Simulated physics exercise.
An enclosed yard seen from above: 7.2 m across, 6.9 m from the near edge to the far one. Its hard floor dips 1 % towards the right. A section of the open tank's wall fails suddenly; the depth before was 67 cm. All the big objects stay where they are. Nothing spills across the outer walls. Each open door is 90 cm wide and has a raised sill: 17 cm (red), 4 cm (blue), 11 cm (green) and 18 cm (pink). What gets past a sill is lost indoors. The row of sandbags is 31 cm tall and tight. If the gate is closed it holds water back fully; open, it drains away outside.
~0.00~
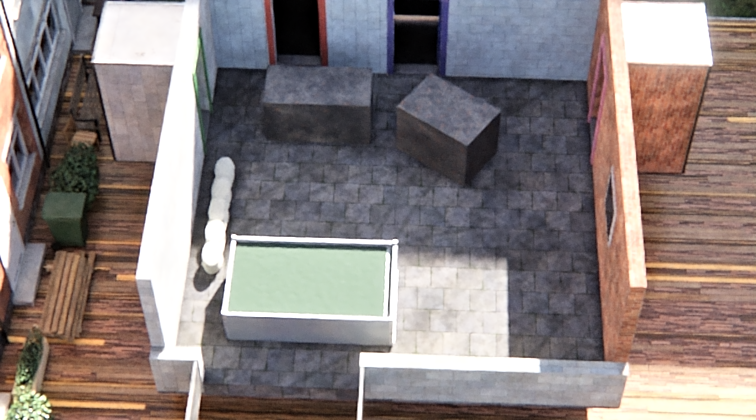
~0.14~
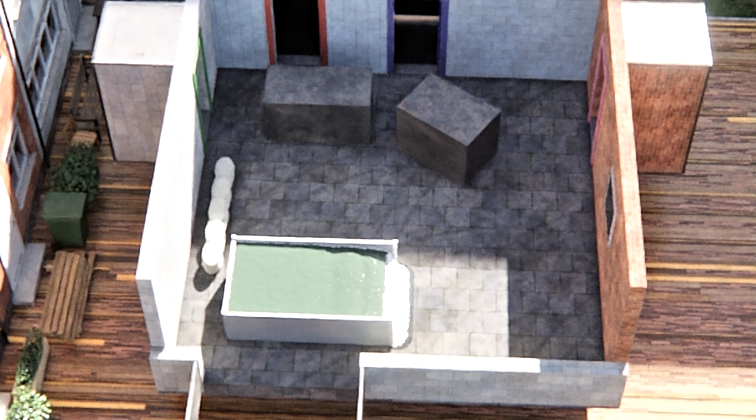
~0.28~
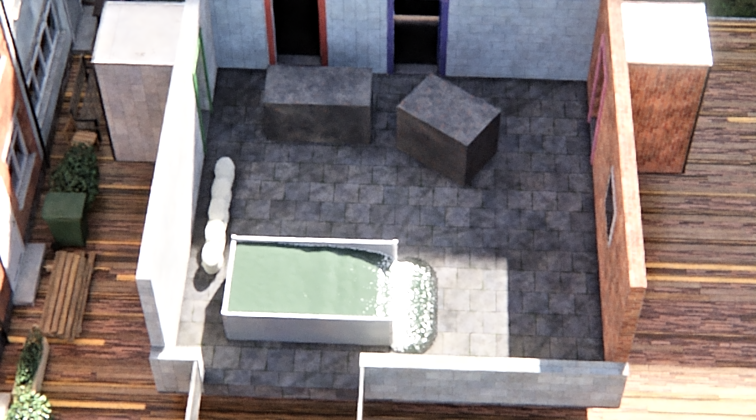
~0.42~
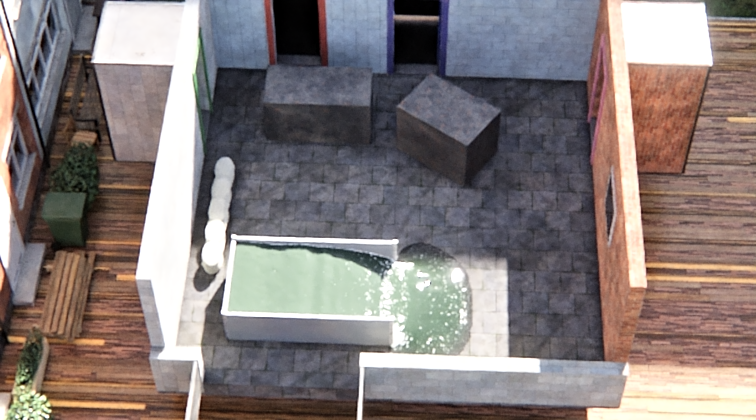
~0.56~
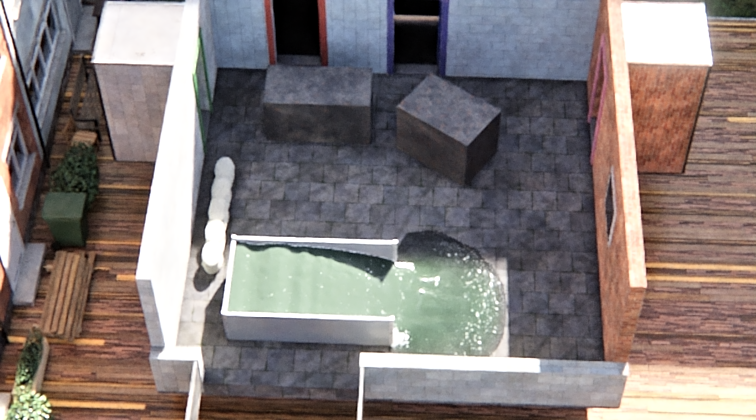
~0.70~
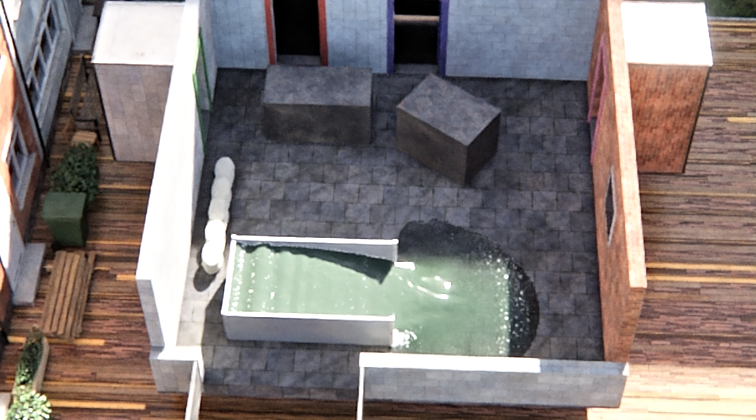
Green water in an open tank, still at first, pours out through the right end of its wall and spreads rightward across the grey paved floor of a walled yard, forming a widening, foam-flecked pool below two dark blocks.
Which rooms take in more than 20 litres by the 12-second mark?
The water let in: At the red door it stays under the limit; at the blue door it exceeds the limit; at the green door it does not reach the limit; at the pink door it stays under the limit.
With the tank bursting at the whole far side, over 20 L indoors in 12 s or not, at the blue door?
Then: Blue past it.
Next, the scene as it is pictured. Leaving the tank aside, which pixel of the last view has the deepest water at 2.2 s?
Near (596, 377).
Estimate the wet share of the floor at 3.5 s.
Some 40 per cent of it.
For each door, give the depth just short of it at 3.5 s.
Depths in cm: Red 0, blue 0, green 0, pink 11.
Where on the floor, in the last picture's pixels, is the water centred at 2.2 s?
Around (426, 304).
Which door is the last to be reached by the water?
The green one.
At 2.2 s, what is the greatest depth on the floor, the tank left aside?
About 46 cm.
After 1.4 s water covers 30 % of the floor and is deepest (28 cm) near (403, 315); red door not reached, blue door not reached, green door not reached, pink door not reached.
After 2.2 s water covers 30 % of the floor and is deepest (46 cm) near (596, 377); red door not reached, blue door not reached, green door not reached, pink door not reached.
After 3.5 s water covers 40 % of the floor and is deepest (30 cm) near (596, 367); red door not reached, blue door not reached, green door not reached, pink door 11 cm at the sill, 0 L in.
After 7.0 s water covers 70 % of the floor and is deepest (21 cm) near (580, 103); red door 3 cm at the sill, 0 L in, blue door 7 cm at the sill, 9 L in, green door not reached, pink door 21 cm at the sill, 2 L in.
After 12.0 s water covers 95 % of the floor and is deepest (12 cm) near (583, 153); red door 7 cm at the sill, 0 L in, blue door 7 cm at the sill, 49 L in, green door 6 cm at the sill, 0 L in, pink door 11 cm at the sill, 5 L in.
